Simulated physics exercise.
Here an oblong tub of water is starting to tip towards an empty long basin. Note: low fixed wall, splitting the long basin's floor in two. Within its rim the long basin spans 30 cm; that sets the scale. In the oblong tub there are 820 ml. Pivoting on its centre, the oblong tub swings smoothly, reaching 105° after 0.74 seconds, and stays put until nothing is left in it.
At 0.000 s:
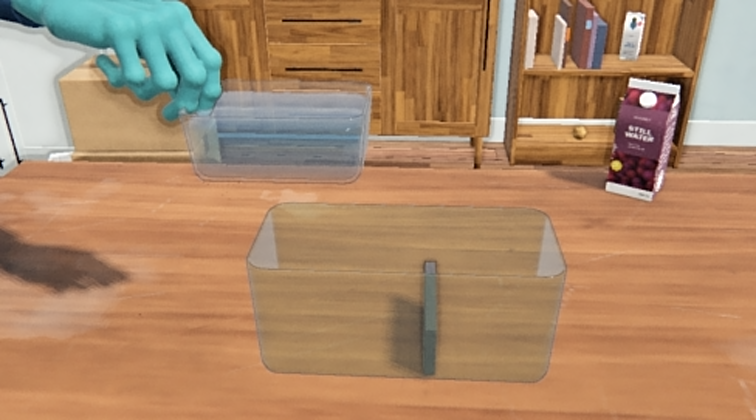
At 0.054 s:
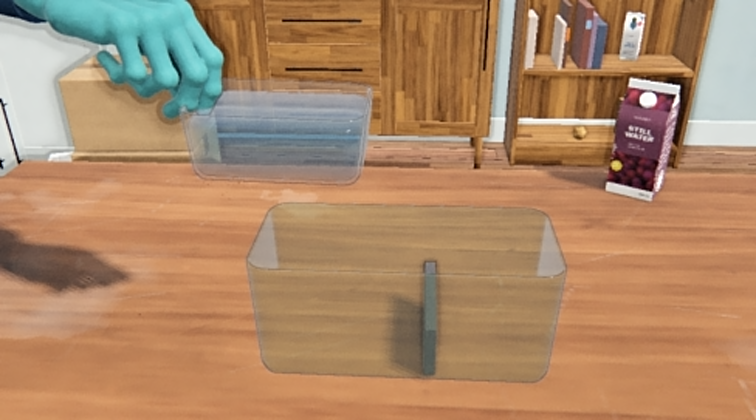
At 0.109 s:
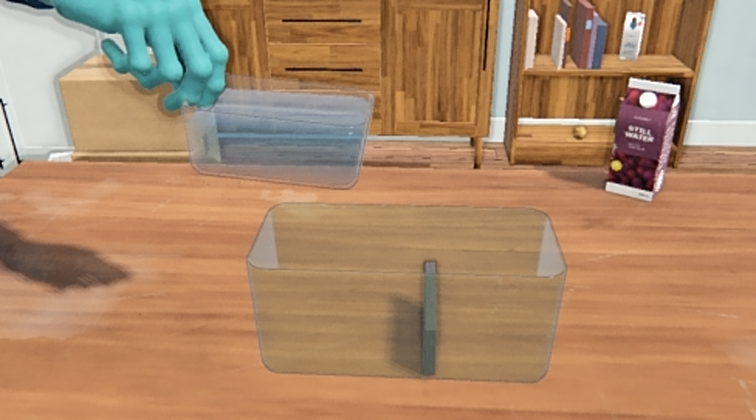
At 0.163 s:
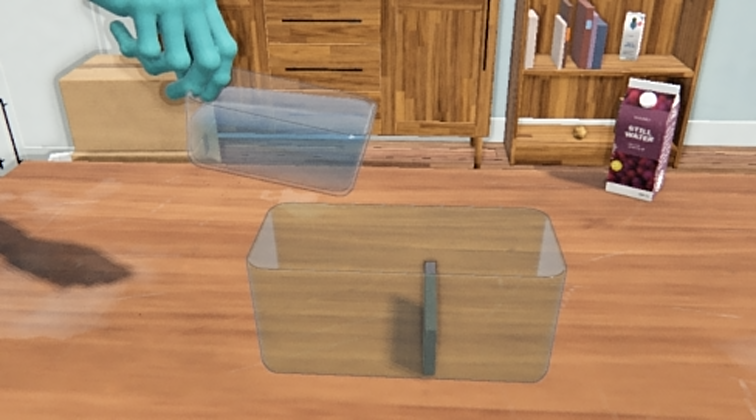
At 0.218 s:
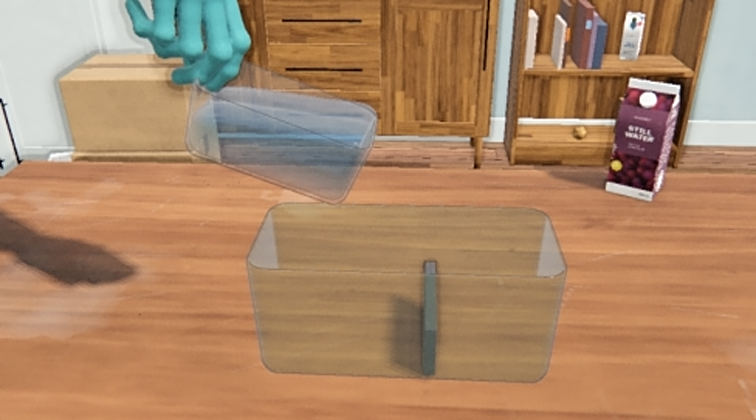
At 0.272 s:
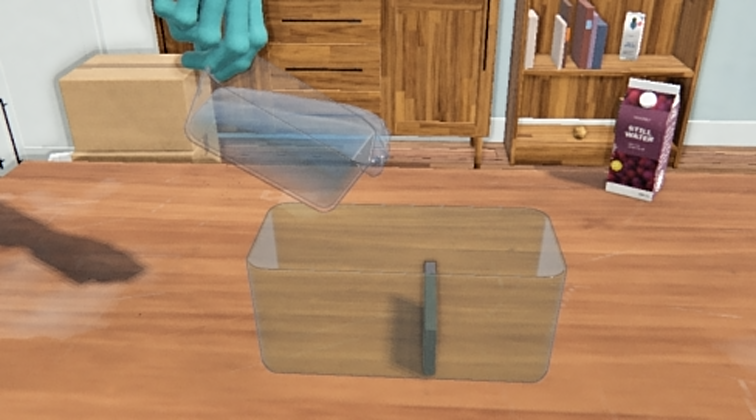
A teal-gloved hand hovers at the upper left above a clear oblong tub of bluish water, over a wooden table seen from a fixed, slightly raised viewpoint. In front sits an empty, clear long basin with a dark upright divider, while a purple carton stands right, before wooden cabinets and a bookshelf. The tub tilts gradually down to the right, and water begins slipping over its lower rim as the hand shifts rightward.
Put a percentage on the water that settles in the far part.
Roughly 35 per cent ends up there.
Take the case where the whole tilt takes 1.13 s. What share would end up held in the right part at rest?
Roughly 50 %.
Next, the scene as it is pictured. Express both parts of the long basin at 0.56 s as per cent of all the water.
I'd say some 24 on the left and some 34 on the right.
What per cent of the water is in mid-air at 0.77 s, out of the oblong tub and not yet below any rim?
Estimate: Around 5 per cent.
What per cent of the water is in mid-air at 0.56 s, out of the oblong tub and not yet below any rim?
28 %.
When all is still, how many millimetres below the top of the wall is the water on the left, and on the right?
Left 40 mm, right 40 mm.
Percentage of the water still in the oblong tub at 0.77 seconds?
Share remaining: Approx. 2 %.
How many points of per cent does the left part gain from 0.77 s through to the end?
It comes to some 3 per cent.
Then, 0.56 s in, the tilt is 91° and 11 per cent is still to pour, 24 is left of the wall and 33 right of it.
Then, 0.77 s in, the tilt is 105° and 2 per cent is still to pour, 51 is left of the wall and 34 right of it.
Then, 1.00 s in, the tilt is 105° and 0 per cent is still to pour, 54 is left of the wall and 34 right of it.
Then, 1.24 s in, the tilt is 105° and 0 per cent is still to pour, 54 is left of the wall and 35 right of it.
Finally, 54 per cent lies left of the wall, 35 right of it and 11 outside.
